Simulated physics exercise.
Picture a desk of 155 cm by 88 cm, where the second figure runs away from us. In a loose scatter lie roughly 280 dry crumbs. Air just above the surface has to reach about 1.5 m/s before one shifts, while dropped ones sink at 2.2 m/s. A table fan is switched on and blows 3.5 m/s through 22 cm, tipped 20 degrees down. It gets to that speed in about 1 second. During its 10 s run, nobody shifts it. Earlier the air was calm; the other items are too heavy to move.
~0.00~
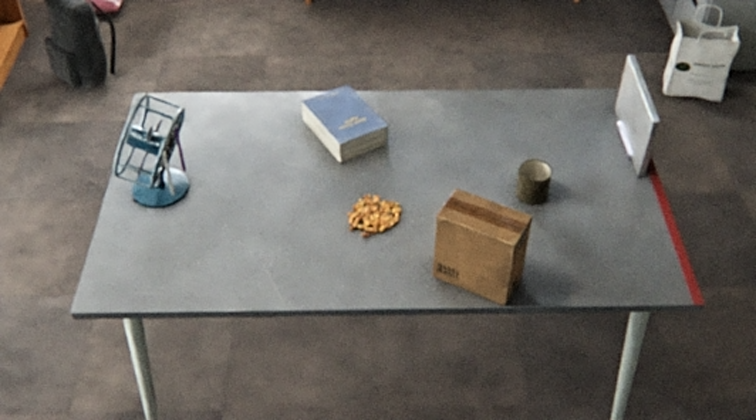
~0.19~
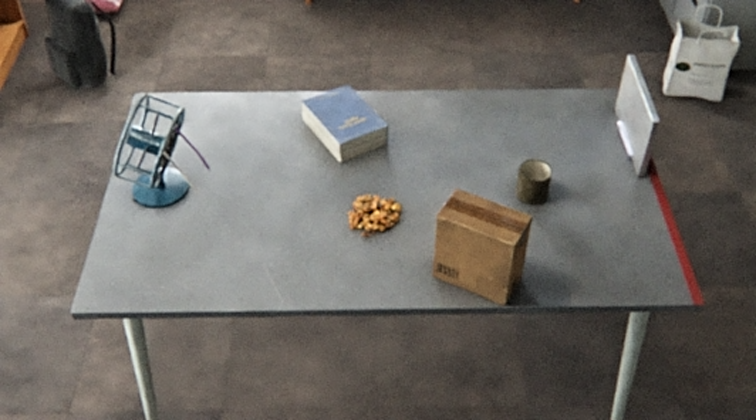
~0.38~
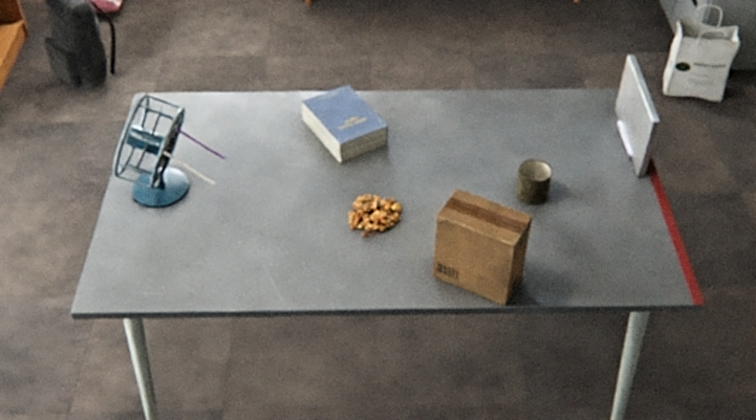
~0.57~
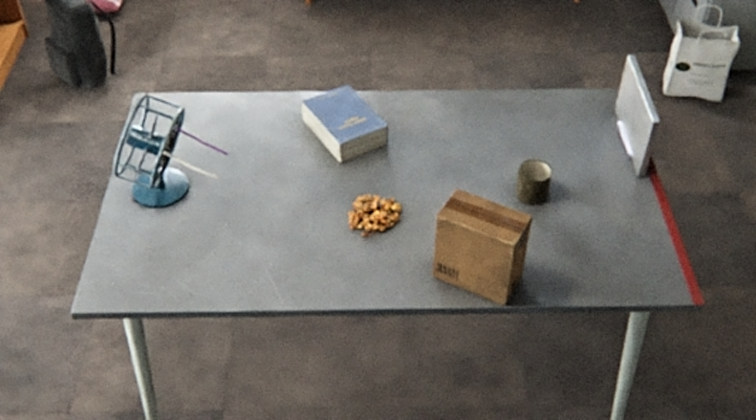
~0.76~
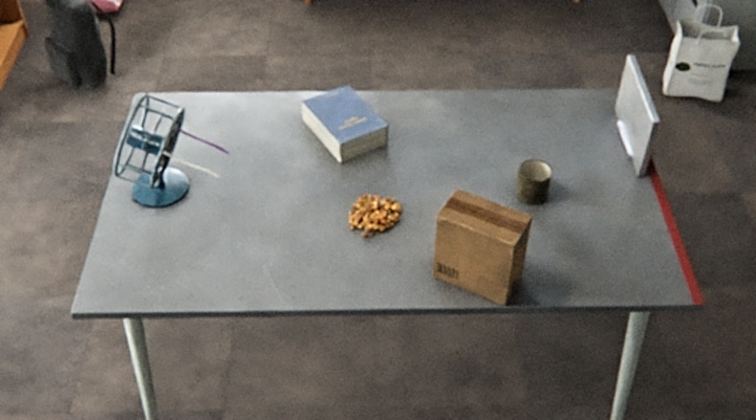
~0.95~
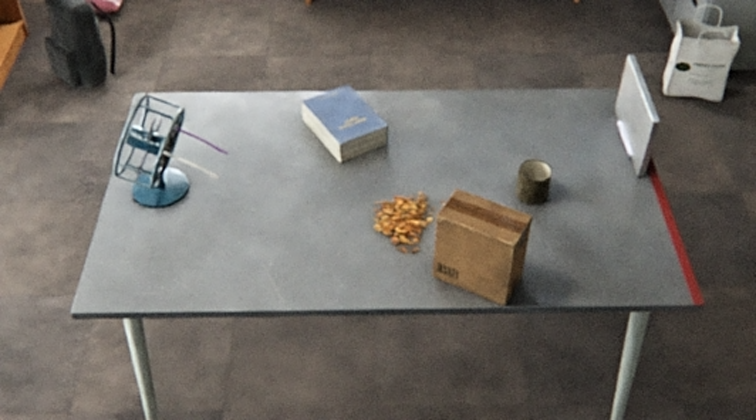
At first a pile of small orange-brown crumbs sits still on a gray desk among a blue book, a cardboard box and a cup. Ribbons then stream out from the blue table fan at left while the pile stays put, and finally the crumbs shift a little rightward, spreading close to the box.
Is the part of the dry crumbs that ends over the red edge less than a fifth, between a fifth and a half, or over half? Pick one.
It is over half.
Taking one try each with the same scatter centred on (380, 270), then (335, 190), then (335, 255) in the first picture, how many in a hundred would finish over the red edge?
Roughly 0 %, then 40 %, then 0 %.
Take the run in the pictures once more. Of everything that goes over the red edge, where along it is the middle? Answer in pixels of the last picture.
Around (684, 248).
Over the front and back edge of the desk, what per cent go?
About 15 % front, about 2 % back.
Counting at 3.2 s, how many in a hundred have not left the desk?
Roughly 4 per cent.
After 2.0 s the count stands so, 83 % are over the red edge.
After 3.2 s the count stands so, 84 % are over the red edge.
After 5.5 s the count stands so, 86 % are over the red edge.
After 10.0 s, at the end, 87 % are over the red edge.
